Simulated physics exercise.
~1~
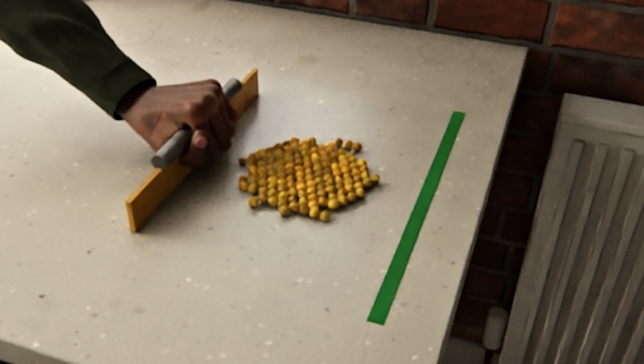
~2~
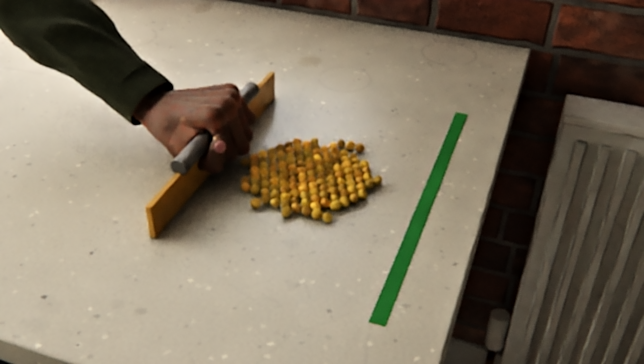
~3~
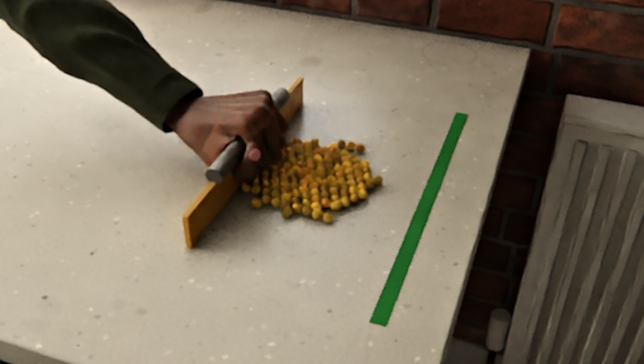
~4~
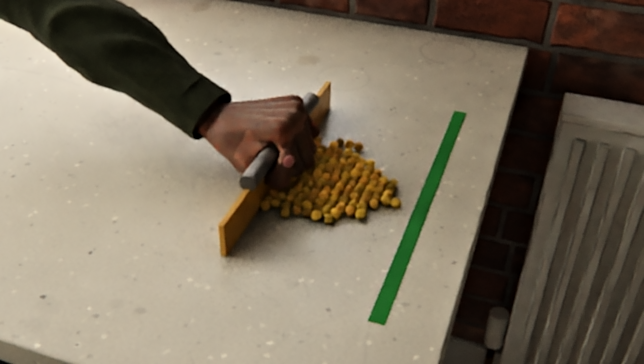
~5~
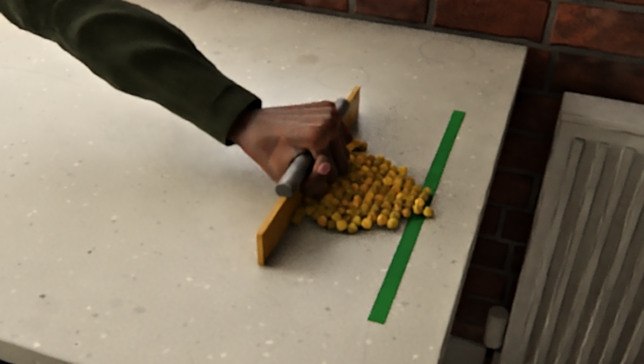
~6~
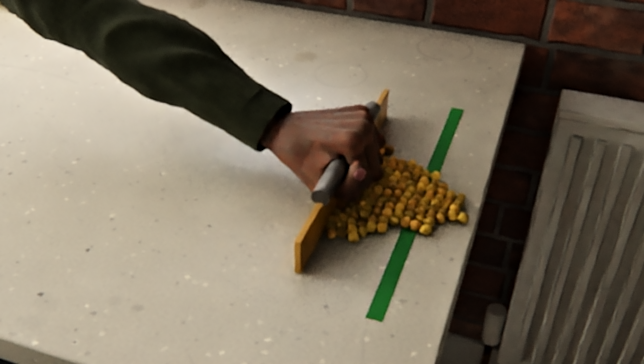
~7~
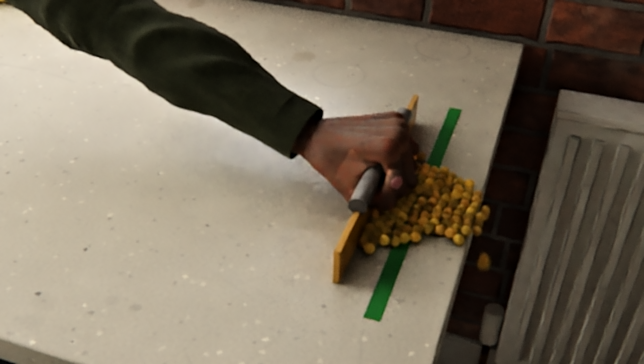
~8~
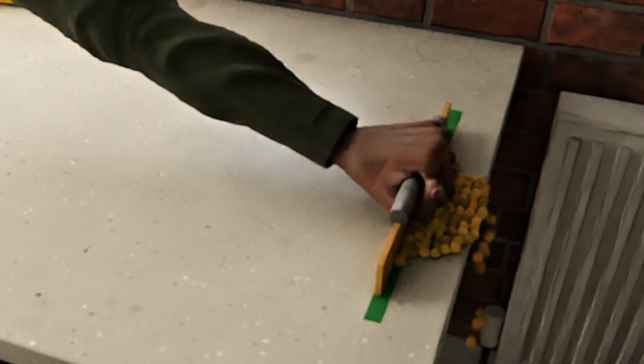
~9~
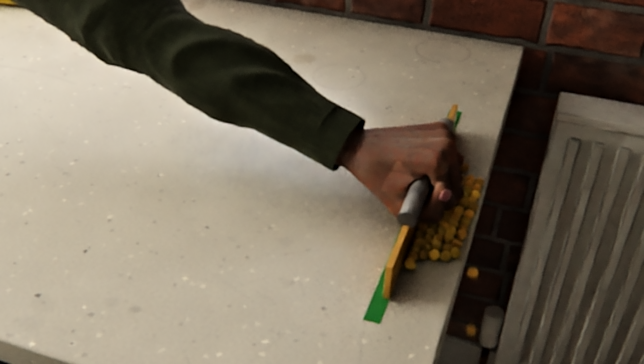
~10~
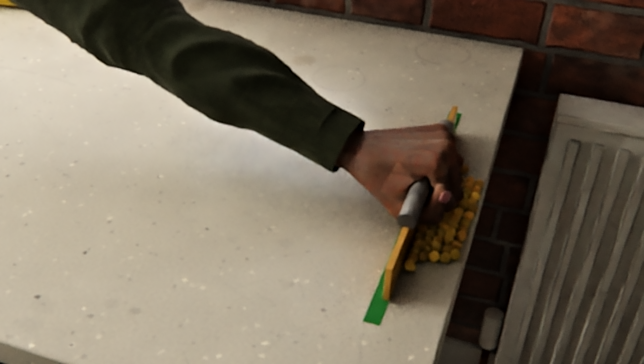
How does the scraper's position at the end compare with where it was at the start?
At the start the scraper was to the left of the yellow heap, well away from the green tape. By the end it was farther right and slightly lower in view, resting at the tape near the table's edge.
